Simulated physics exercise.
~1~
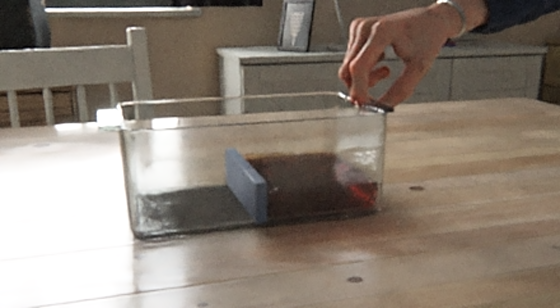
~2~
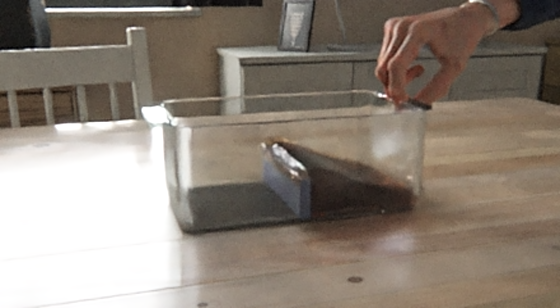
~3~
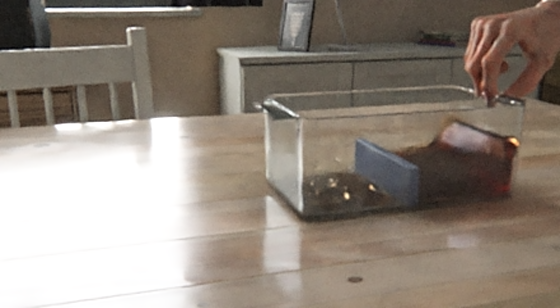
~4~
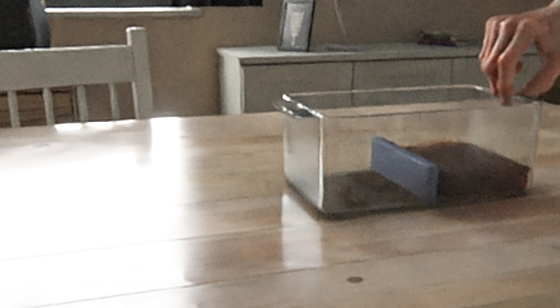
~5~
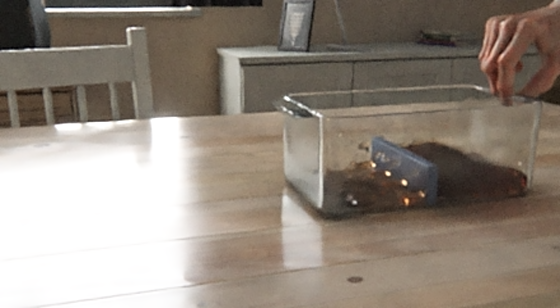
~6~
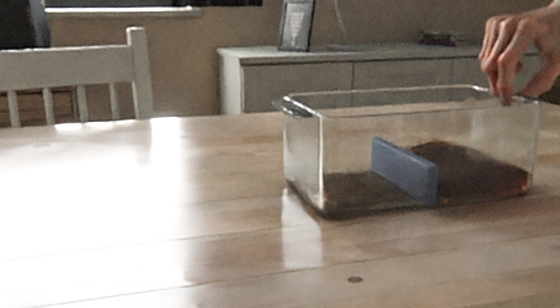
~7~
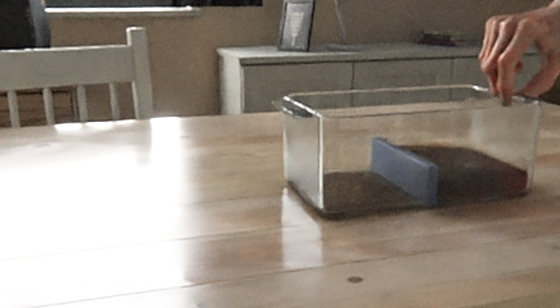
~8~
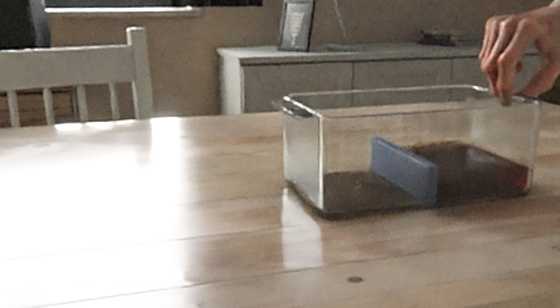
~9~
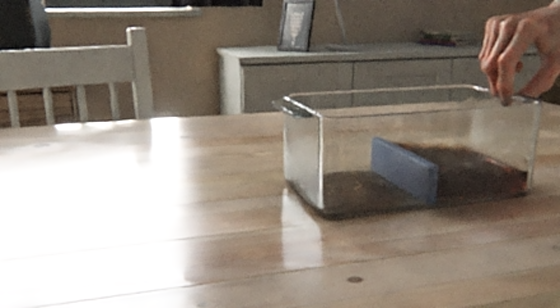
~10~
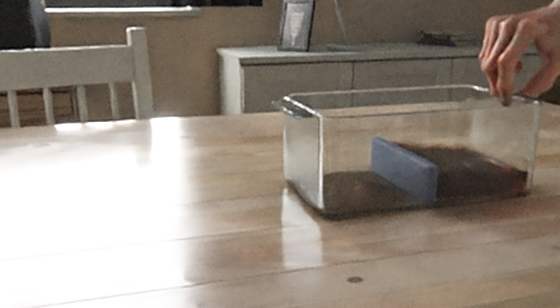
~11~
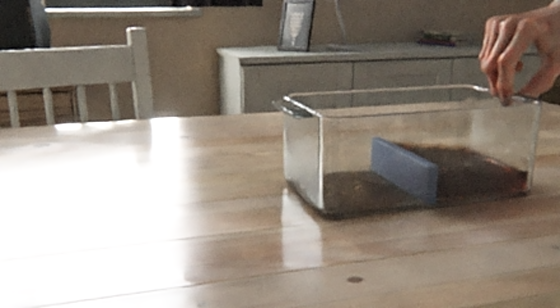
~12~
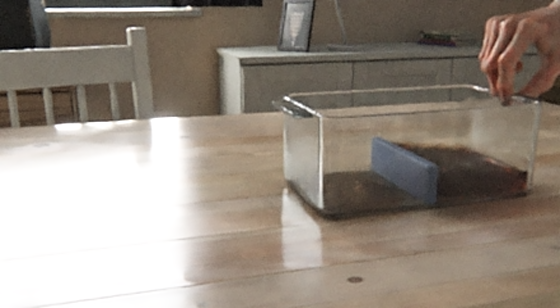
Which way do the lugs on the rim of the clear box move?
The lugs move to the right along with the box as the hand pulls it across the table.
